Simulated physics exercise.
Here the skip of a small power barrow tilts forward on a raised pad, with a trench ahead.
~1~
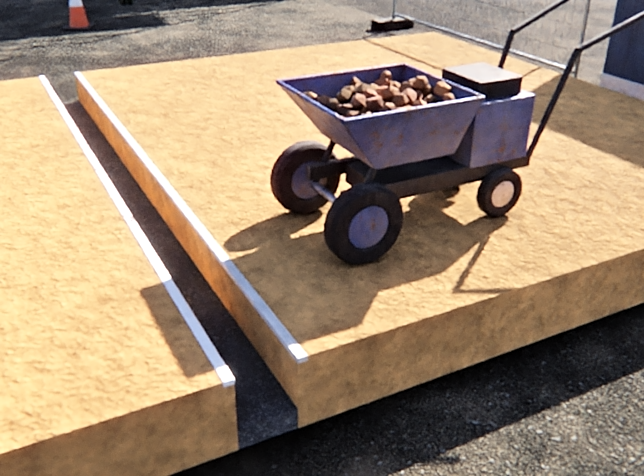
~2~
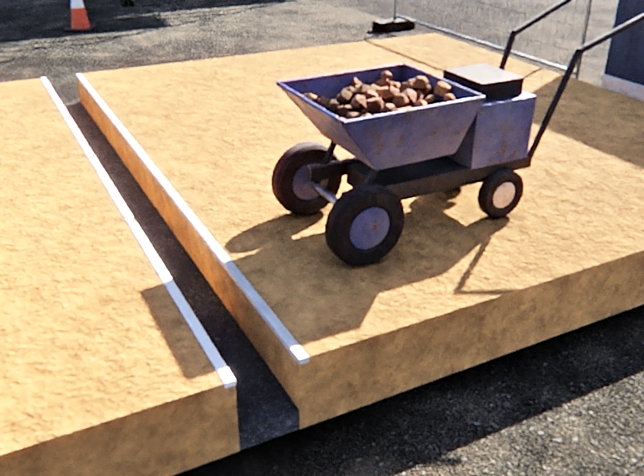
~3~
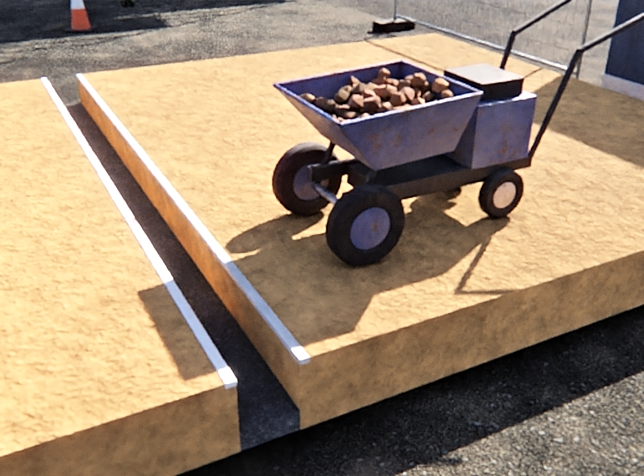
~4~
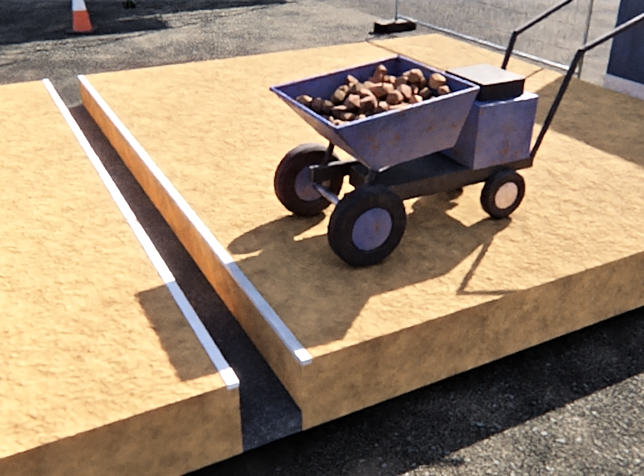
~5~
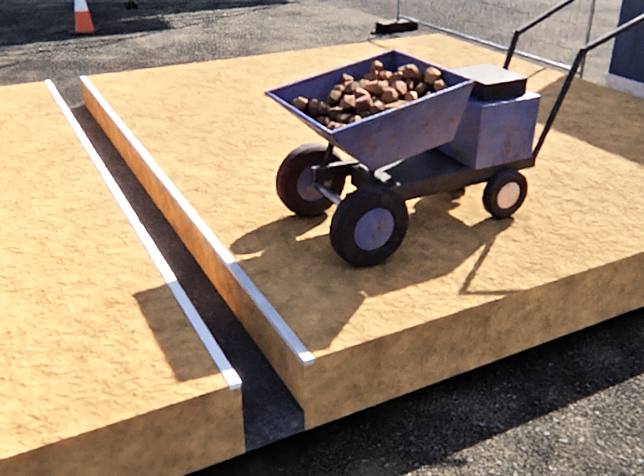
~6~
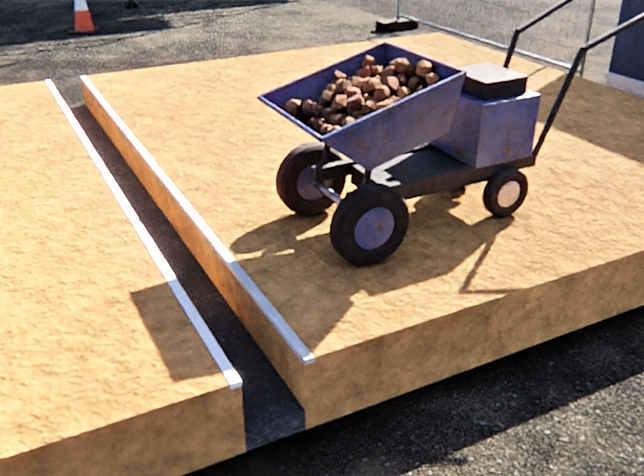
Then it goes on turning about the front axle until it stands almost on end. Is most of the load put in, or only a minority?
Most of it goes in.
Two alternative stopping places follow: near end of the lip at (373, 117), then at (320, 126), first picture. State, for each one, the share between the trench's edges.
In turn 70 and 60 in a hundred.
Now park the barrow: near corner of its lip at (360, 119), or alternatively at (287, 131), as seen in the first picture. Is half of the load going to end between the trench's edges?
From the first position beyond one half lands between the edges, from the second short of one half.
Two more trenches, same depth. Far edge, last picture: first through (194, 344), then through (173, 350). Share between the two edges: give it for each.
In order: 100 per cent, then 100 per cent.
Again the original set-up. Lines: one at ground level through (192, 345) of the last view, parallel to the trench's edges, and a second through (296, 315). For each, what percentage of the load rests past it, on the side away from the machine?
In order: Near 10 %, then 100 %.
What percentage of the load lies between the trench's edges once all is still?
I'd put that share at some 95 per cent.
Soon after the last picture, skip tipped steeply; all in the skip.
A little later, skip tipped right over; about two thirds in the skip; a stray few short of the trench; about a quarter in or heaped over the trench; a stray few beyond it; a stray few falling.
Later still, skip tipped right over; a stray few in the skip; a stray few short of the trench; nearly all in or heaped over the trench; a small part beyond it.
By the end, skip tipped right over; nearly all in or heaped over the trench; a small part beyond it.
